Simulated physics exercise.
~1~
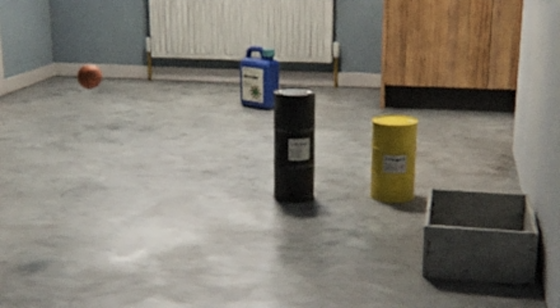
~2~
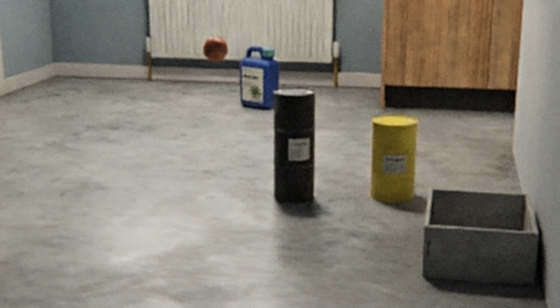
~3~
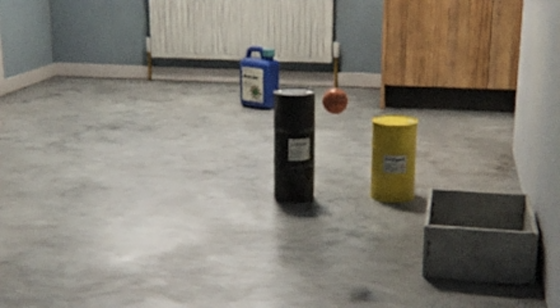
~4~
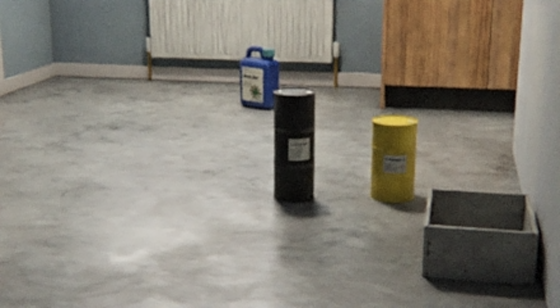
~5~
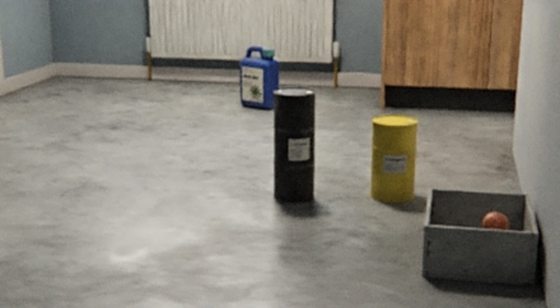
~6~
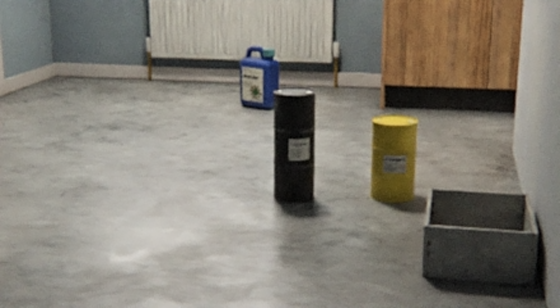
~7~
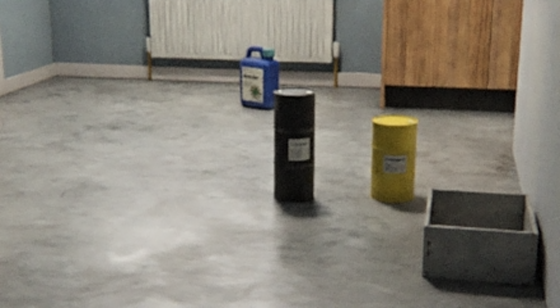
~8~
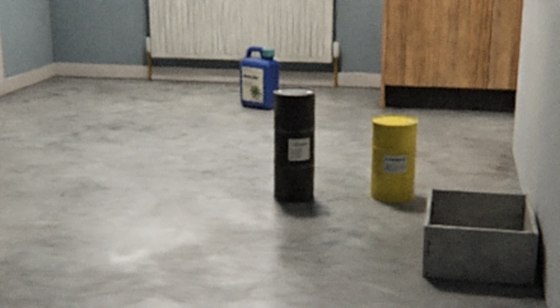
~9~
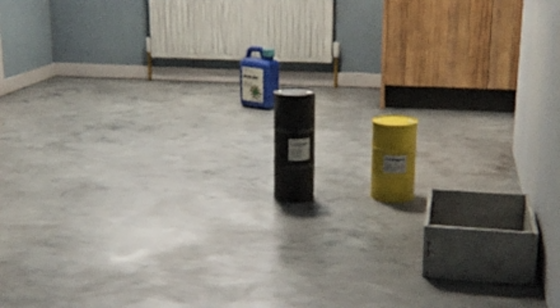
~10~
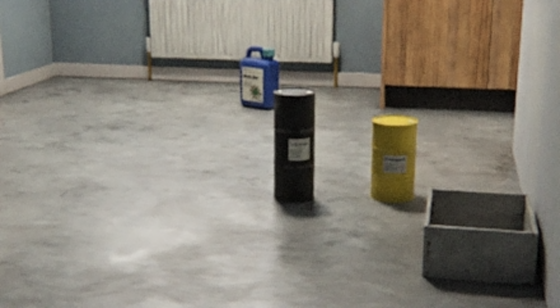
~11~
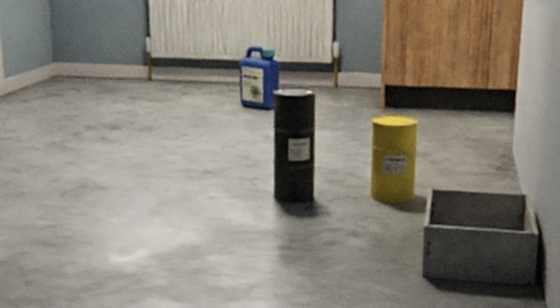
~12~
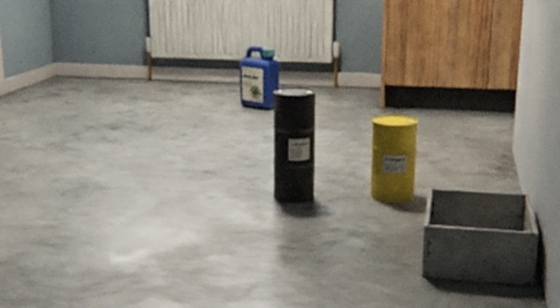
An orange ball flies in from the left of a room with a grey floor, blue walls and a white radiator, seen by a still camera from slightly above. A black canister stands near the middle with a yellow one to its right, a blue jug behind them and an open grey box at the lower right. The ball sails rightward past the radiator, then drops beyond the canisters and briefly goes out of sight. It reappears at the box, then sinks from view inside it. The ball ends up hidden in the box, and both canisters stand undisturbed.
